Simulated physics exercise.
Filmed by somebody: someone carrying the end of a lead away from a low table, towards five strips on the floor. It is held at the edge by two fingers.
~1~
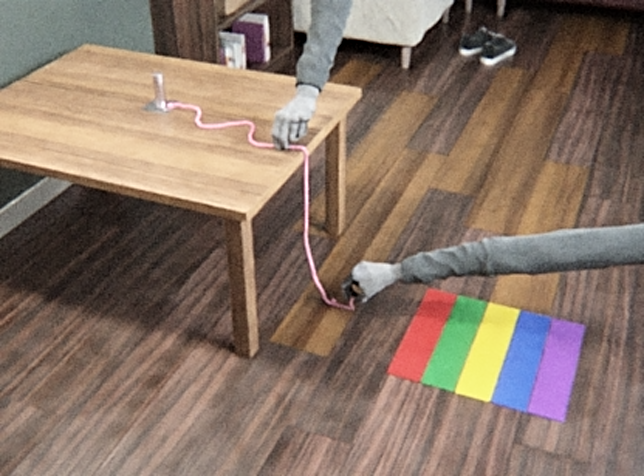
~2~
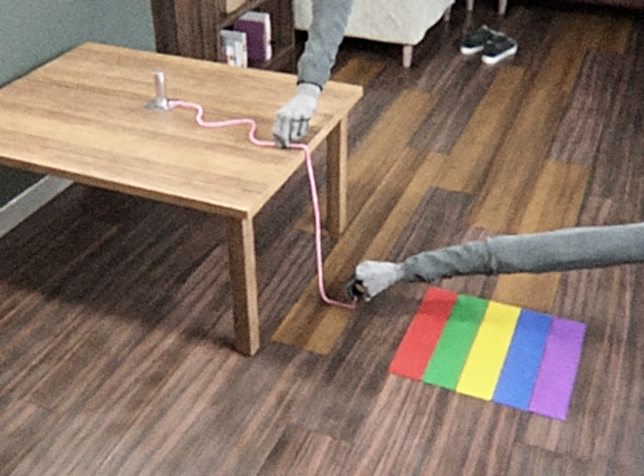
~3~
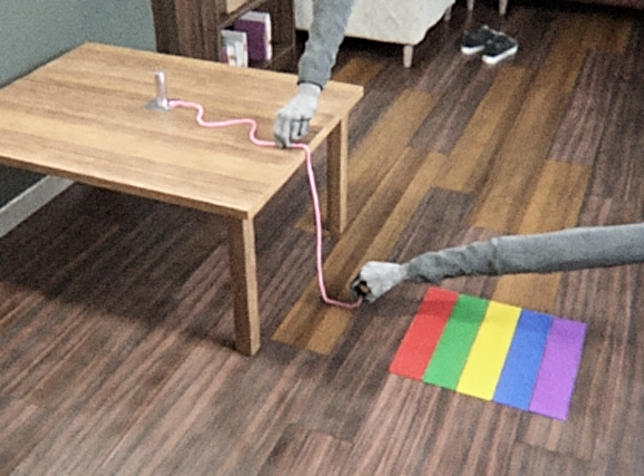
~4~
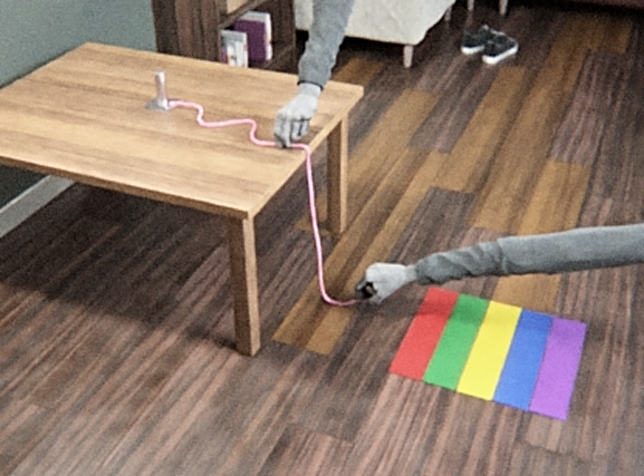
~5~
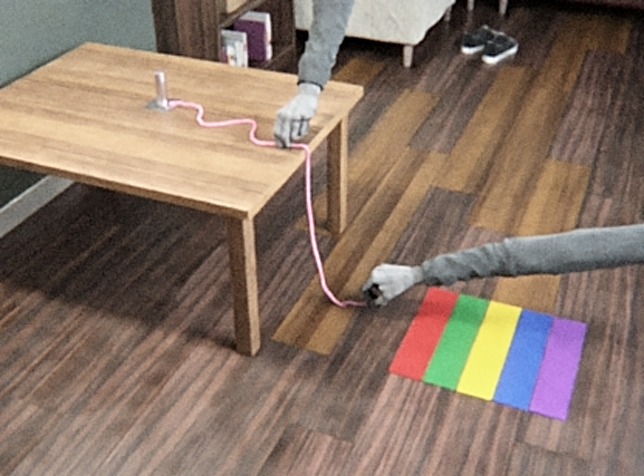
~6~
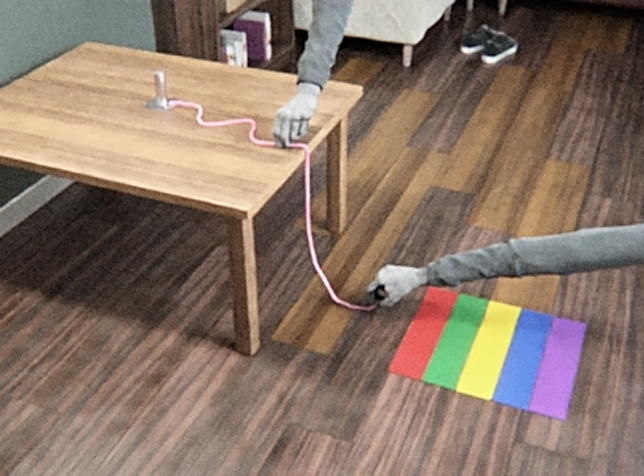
A pink cord runs in wavy bends from a small upright metal post across a low wooden table, seen from above at an angle in a room with dark plank flooring. One grey-sleeved hand holds it at the table's edge, while another grips its end near red, green, yellow, blue and purple floor strips. The lower hand moves slightly right, drawing the hanging cord with it, while the upper hand and the view stay still.
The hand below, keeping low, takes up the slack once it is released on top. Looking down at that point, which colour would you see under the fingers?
You would see blue.
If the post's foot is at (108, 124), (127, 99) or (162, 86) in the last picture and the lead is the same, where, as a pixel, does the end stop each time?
Respectively (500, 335), (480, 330) and (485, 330).
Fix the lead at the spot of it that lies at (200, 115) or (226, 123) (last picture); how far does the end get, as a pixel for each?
Per try (px, approx.): (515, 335); (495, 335).
A little later, end near (466, 325); over green.
Next, end near (506, 335); over yellow.
When it is tight, end near (530, 341); over blue. It gets as far as the blue strip.
